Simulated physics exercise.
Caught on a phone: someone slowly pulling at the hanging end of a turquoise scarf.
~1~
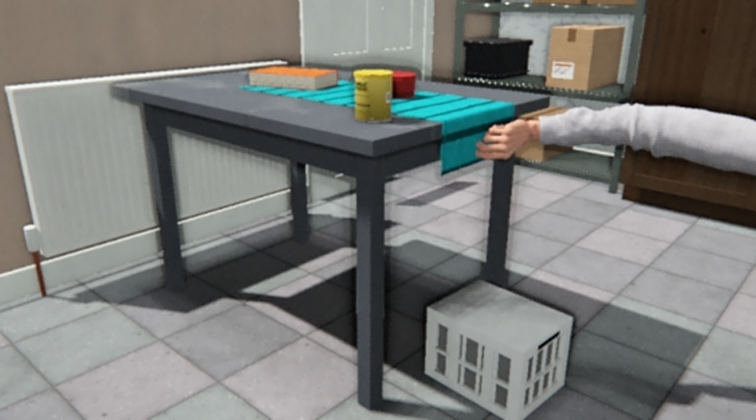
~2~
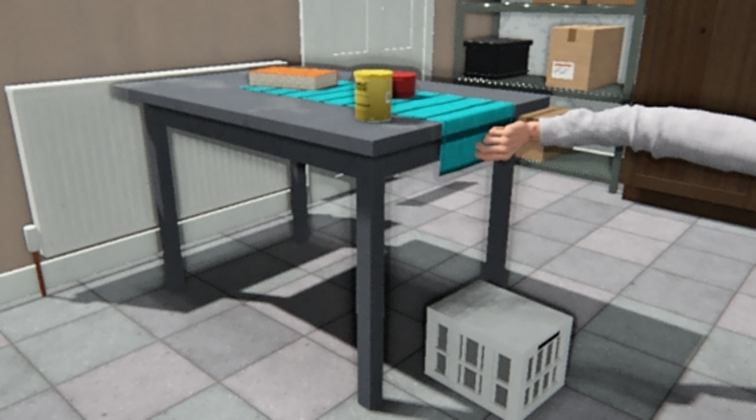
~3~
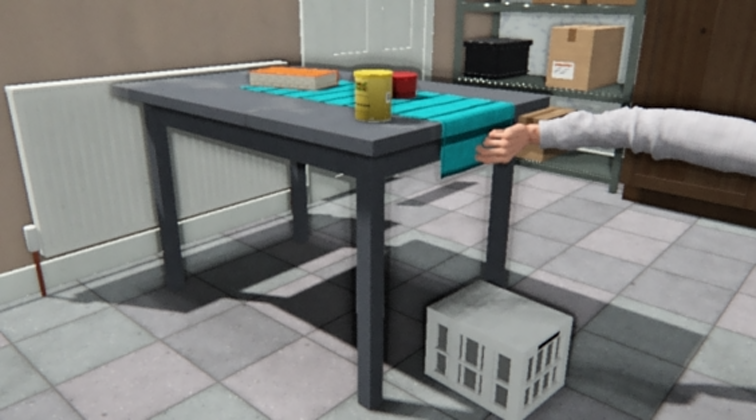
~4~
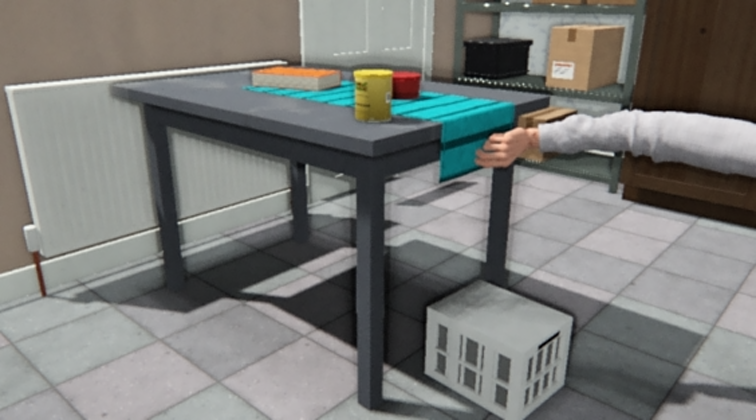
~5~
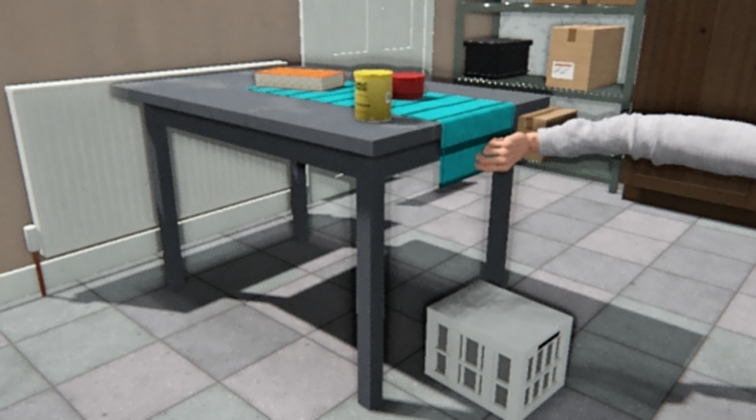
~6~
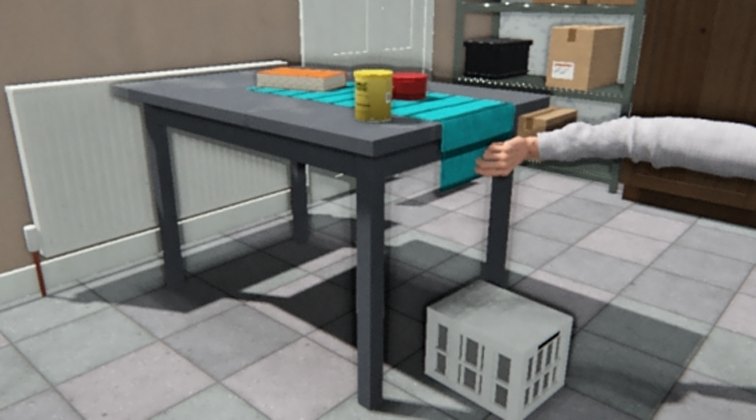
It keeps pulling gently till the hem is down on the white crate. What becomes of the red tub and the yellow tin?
The red tub is carried off the end, the yellow tin stays on the table.
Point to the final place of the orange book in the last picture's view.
Its middle is at (389, 92).
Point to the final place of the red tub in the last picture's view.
At about (522, 275).
Then, 0.96 s past the final frame, hem going down; tub carried along near (462, 94); tin still.
Then, 2.02 s past the final frame, hem on the crate; tub down below near (522, 275); tin still.
When it is over, hem on the crate; tub down below near (522, 275); tin still. The red tub falls off and the yellow tin remains up there.
